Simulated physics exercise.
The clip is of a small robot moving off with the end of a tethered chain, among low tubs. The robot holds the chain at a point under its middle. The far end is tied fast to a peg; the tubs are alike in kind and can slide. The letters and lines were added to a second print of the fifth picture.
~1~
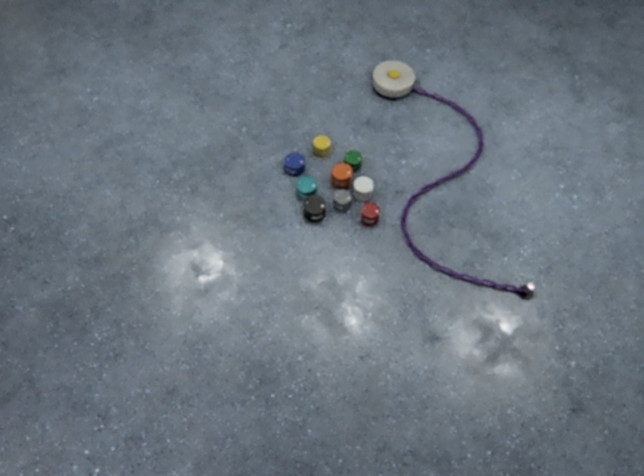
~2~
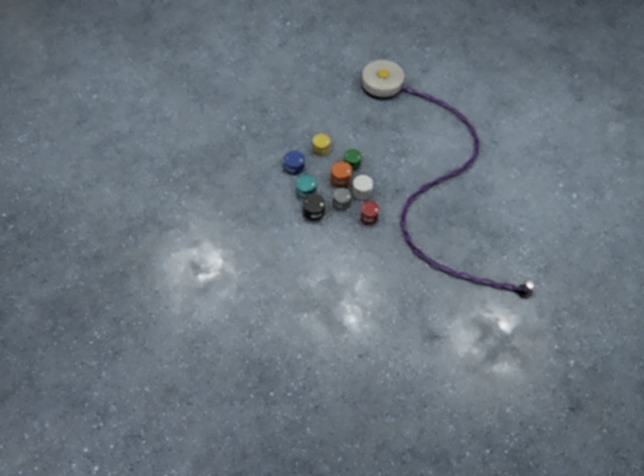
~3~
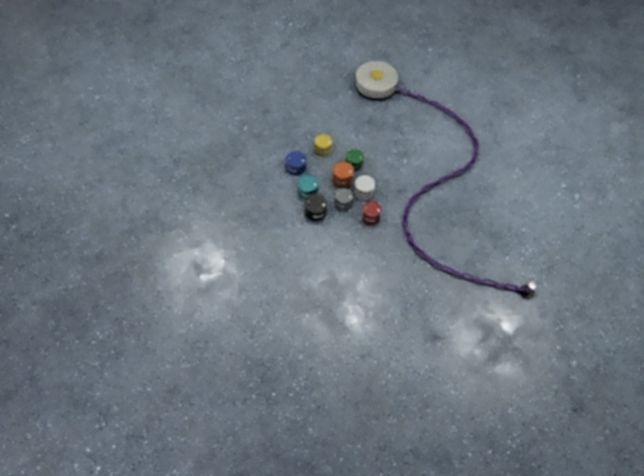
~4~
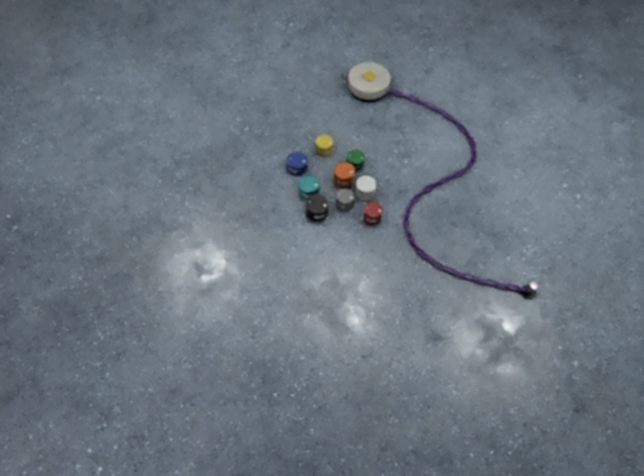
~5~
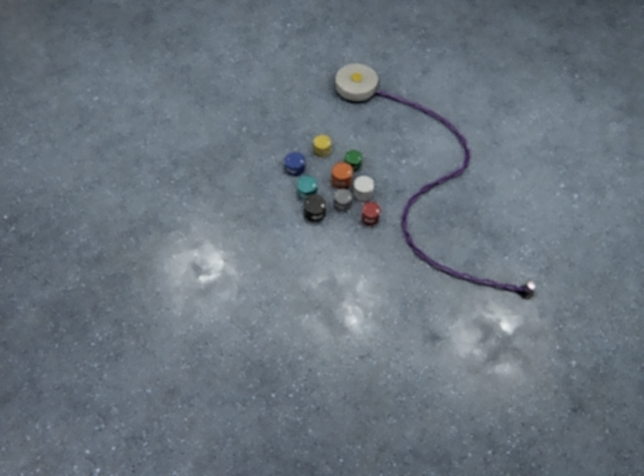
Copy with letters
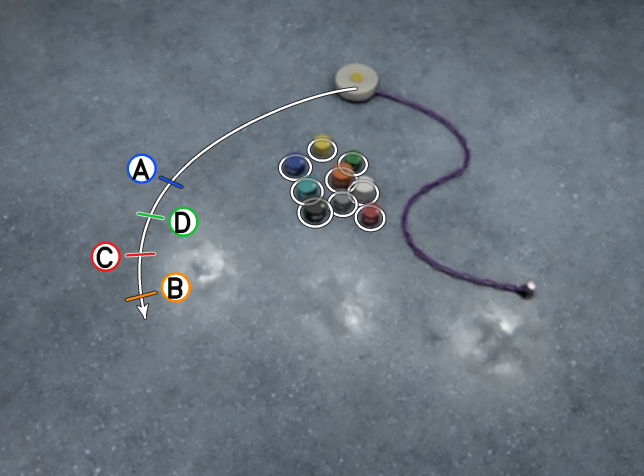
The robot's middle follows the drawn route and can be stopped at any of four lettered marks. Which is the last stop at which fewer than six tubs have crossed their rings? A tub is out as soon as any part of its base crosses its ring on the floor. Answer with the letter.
No farther than D.
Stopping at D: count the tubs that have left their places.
Four.
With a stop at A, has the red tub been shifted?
No.
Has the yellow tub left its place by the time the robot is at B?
Yes.
On the marked copy, A at (171, 182); B at (141, 296); C at (140, 255); D at (150, 216); the route from (356, 89) via (201, 154) to (145, 318).
Taking D. A third of the way, robot (273, 106).
Two thirds of the way, robot (196, 151).
When it is over, robot (148, 211); orange tub (334, 186); green tub (344, 174); yellow tub (317, 172); blue tub (296, 173); four over the rings.
As for the rest, A is within the limit but short; B has eight over the rings; C has seven over the rings.
